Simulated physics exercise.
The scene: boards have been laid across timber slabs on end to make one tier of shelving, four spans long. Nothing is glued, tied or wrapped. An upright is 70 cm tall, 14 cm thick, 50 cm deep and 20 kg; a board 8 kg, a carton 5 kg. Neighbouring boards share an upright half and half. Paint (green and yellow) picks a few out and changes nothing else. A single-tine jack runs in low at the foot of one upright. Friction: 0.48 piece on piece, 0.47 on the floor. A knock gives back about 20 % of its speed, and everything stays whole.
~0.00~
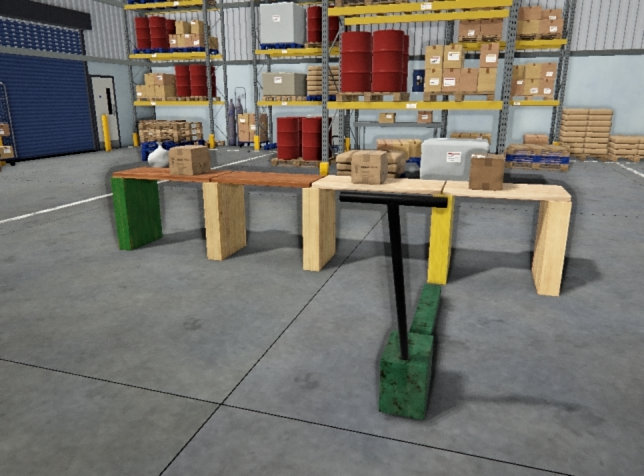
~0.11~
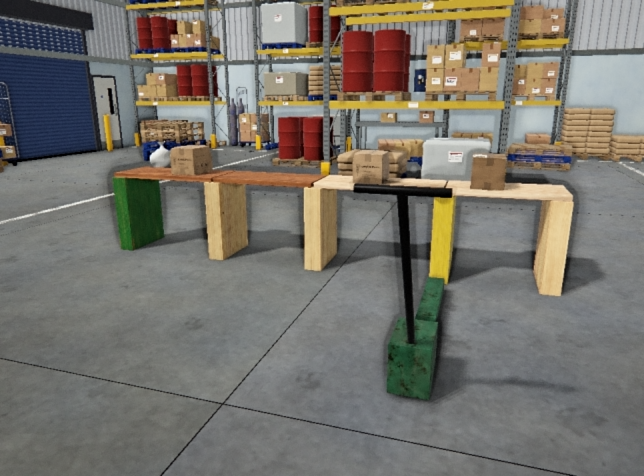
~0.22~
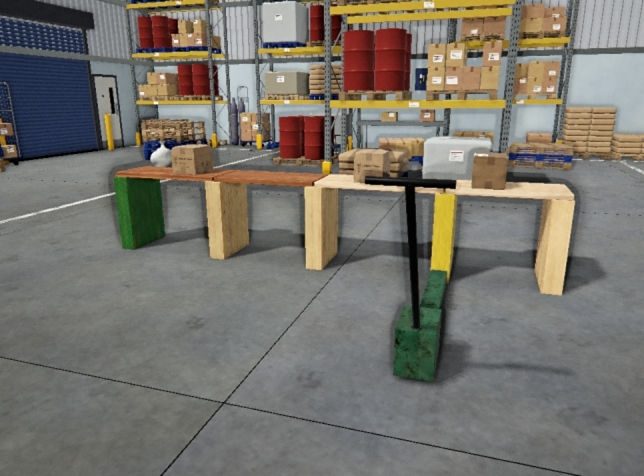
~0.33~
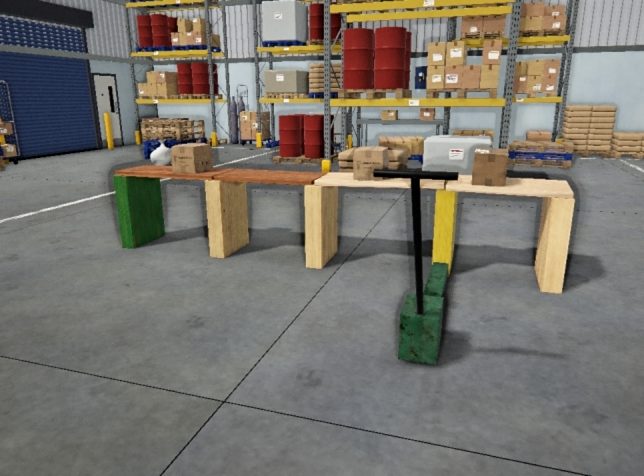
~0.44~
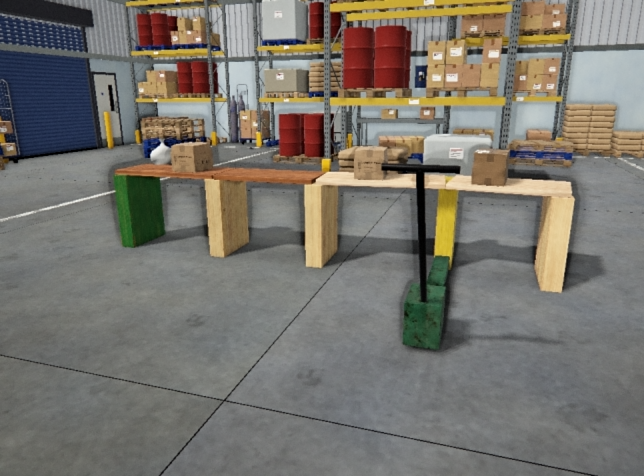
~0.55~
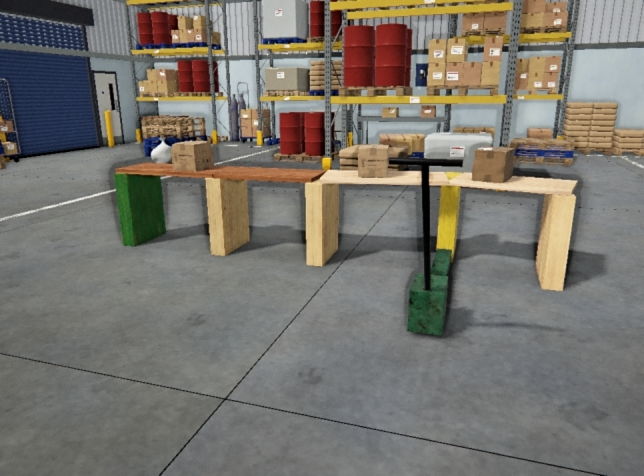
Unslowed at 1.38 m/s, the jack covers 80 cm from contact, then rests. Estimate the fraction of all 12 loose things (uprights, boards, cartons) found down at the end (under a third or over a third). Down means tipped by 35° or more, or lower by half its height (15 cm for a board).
Ending down: Over a third.
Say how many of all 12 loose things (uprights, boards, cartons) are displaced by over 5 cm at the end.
It is 8.
After 0.88 s, 2 of the 12 pieces down; yellow upright 85 cm from its place.
After 1.44 s, 4 of the 12 pieces down; yellow upright 96 cm from its place.
In the end (2.3 s), 7 of the 12 pieces down; green upright unmoved; yellow upright 96 cm from its place. That is 58 per cent. From the last view, middles, green upright near (142, 205), yellow upright near (452, 203).
